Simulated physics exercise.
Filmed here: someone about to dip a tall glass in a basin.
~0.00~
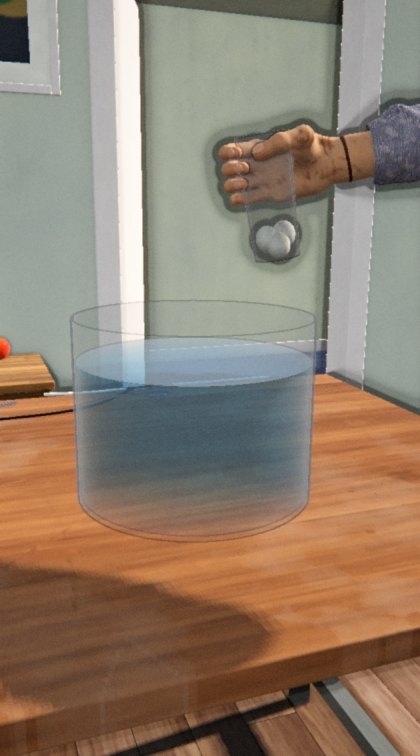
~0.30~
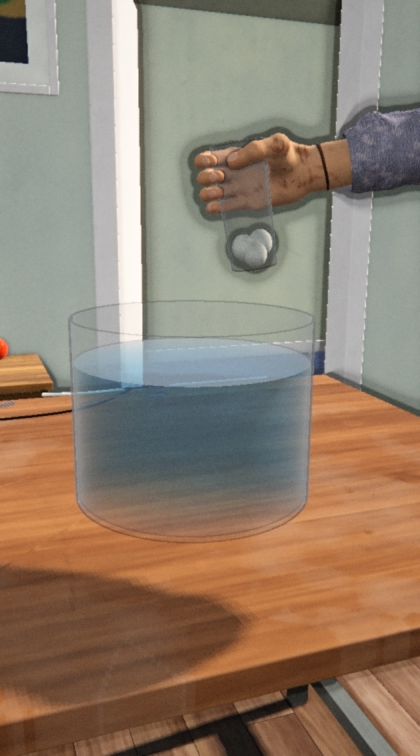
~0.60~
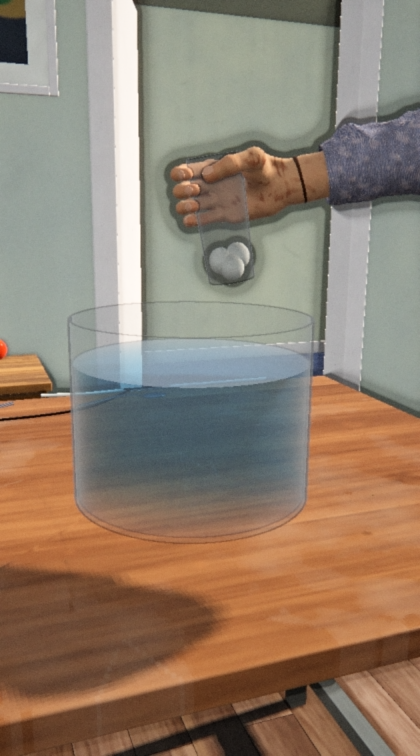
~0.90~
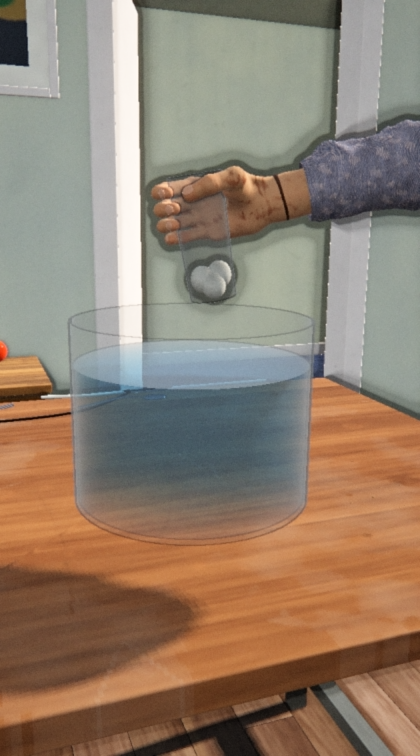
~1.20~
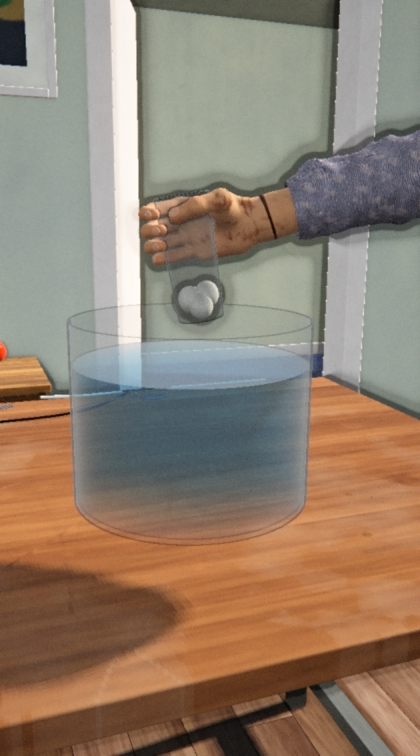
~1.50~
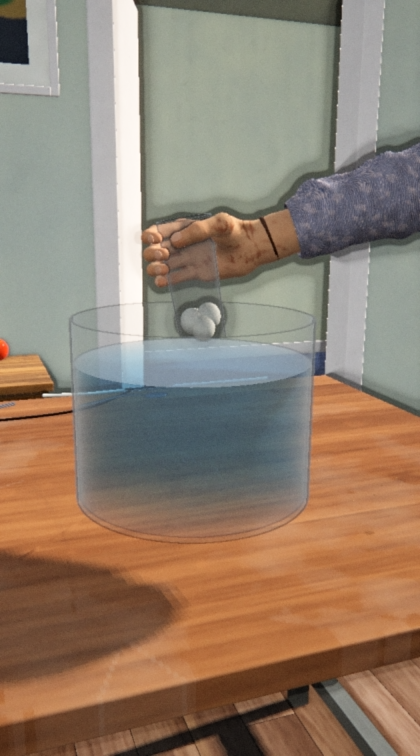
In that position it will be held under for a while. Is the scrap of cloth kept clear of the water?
I expect it will get drenched down there.
By 2.0 s, the tall glass enters the water.
By 2.6 s, water pours in as the air escapes.
By 4.0 s, the tall glass is under, flooded, and the scrap of cloth is wet.
